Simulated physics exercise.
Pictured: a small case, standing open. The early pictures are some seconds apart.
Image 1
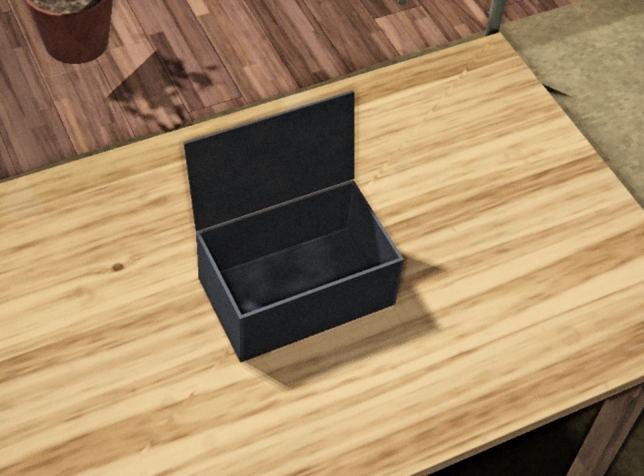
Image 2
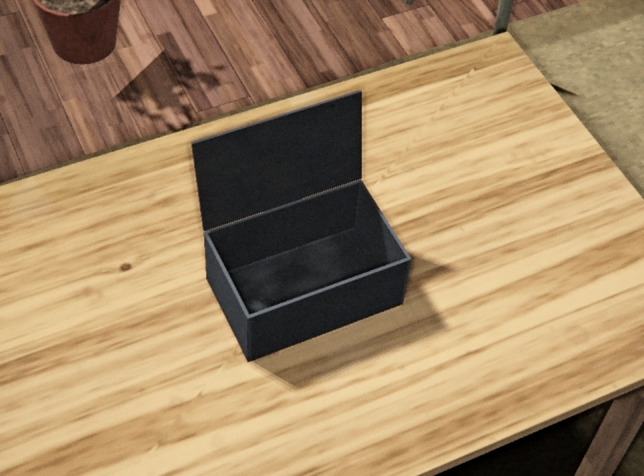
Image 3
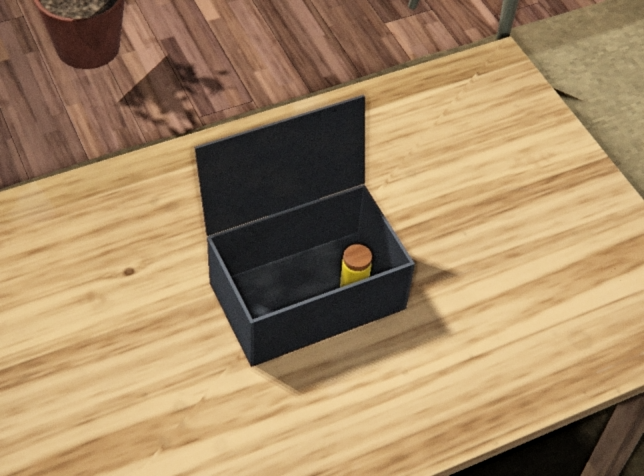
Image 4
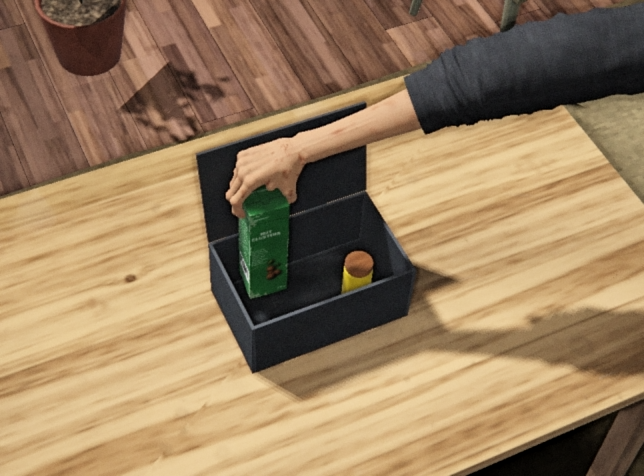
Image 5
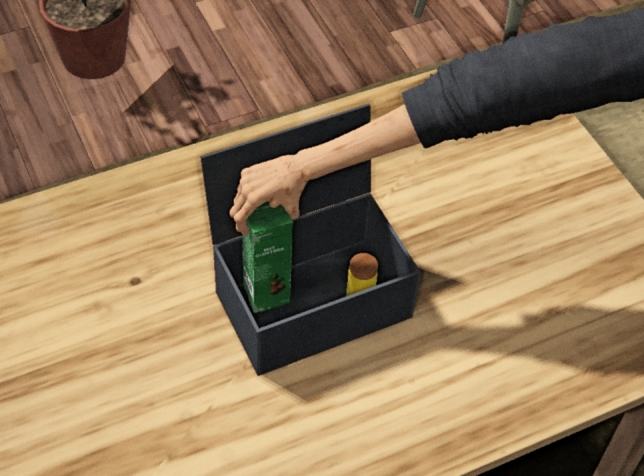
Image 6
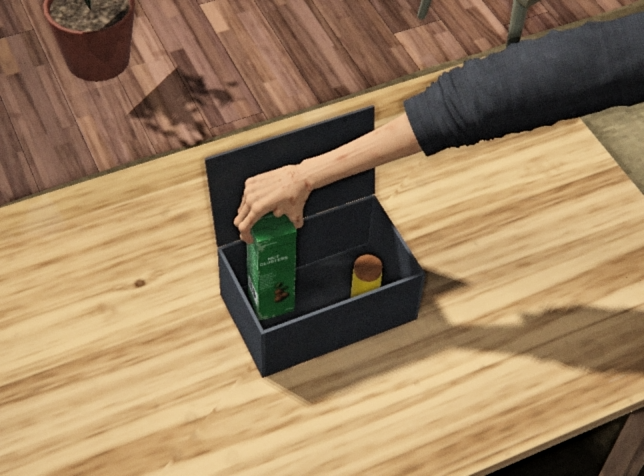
A hand lowering a green carton into the left side of an open dark box, beside a yellow shaker already inside.
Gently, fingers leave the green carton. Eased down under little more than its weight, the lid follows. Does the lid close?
No.
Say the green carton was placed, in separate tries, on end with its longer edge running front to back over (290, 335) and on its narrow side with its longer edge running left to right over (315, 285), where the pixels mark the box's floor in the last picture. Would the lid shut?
Well, first it won't go down, and then it fits down fine.
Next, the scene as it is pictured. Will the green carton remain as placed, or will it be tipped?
Once everything settles, it ends up at a slant.
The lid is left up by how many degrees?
Roughly 25 degrees above the rim.
Then, 1.20 s later than the last frame, lid starting down.
Then, 2.20 s later than the last frame, lid 60° above the rim; green carton tilted by 10° near (275, 272).
Then, 2.50 s later than the last frame, lid 37° above the rim; green carton tilted by 28° near (282, 290).
Then, 2.70 s later than the last frame, lid 26° above the rim; green carton tilted by 42° near (278, 297).
When it is over, lid 25° above the rim; lying over in the box, green carton; yellow shaker as before. End places, in pixels of the last picture, green carton near (277, 296).
